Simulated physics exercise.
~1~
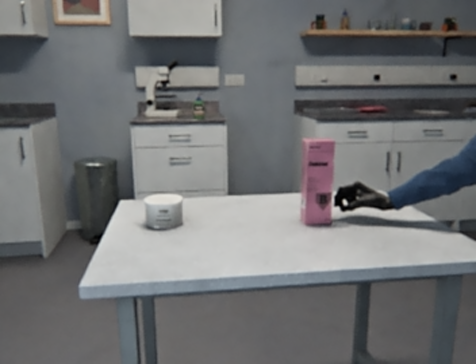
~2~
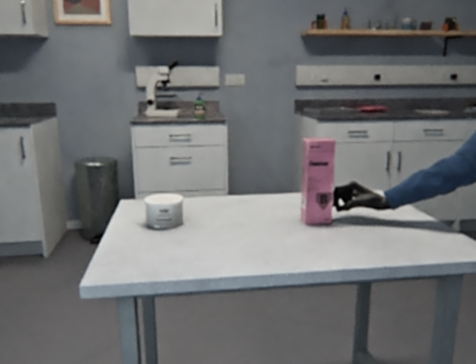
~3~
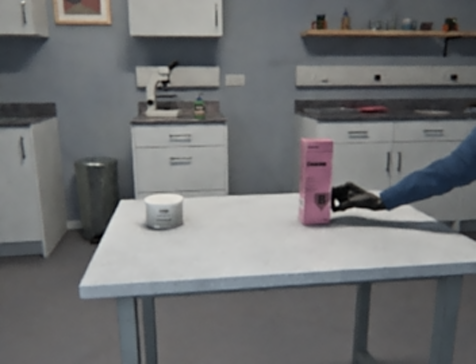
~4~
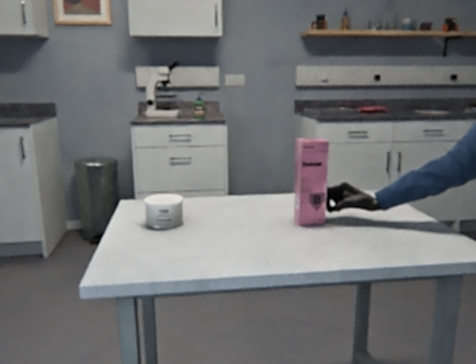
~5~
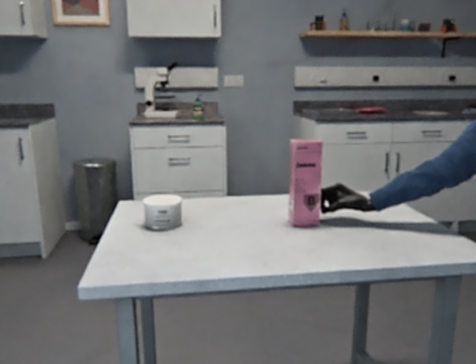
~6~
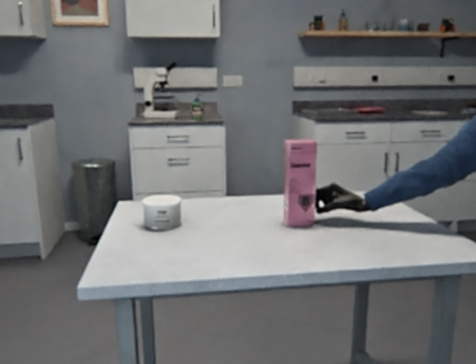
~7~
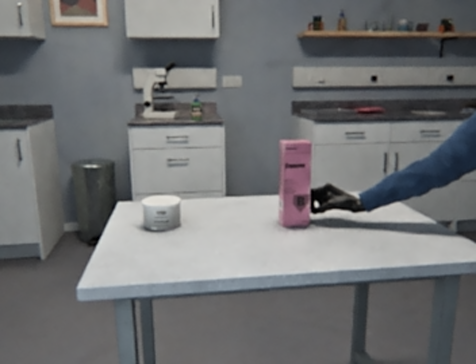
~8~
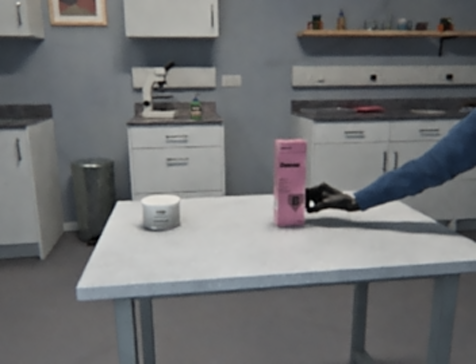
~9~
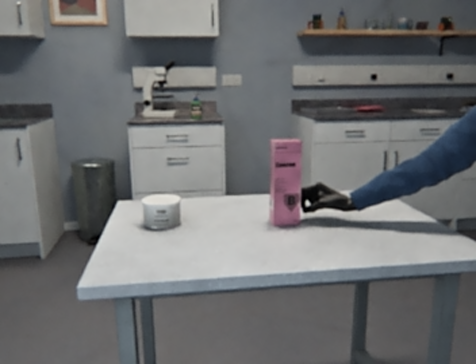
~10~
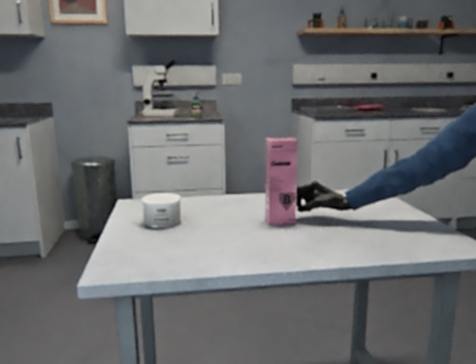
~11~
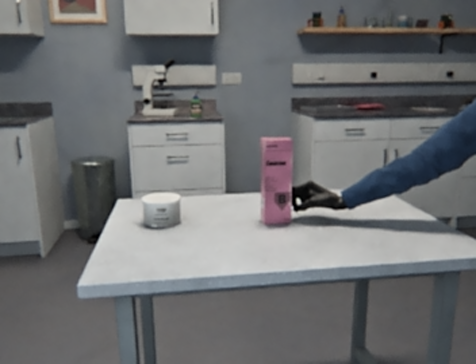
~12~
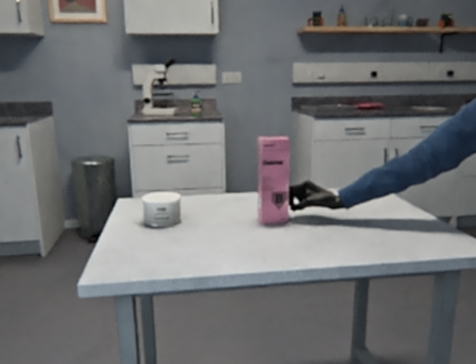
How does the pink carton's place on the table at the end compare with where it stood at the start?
The pink carton ends up farther left on the table, closer to the white tub than it was at the start.
Pink carton sliding slowly left across a white table as a dark-gloved hand pushes it, staying upright near a white tub.
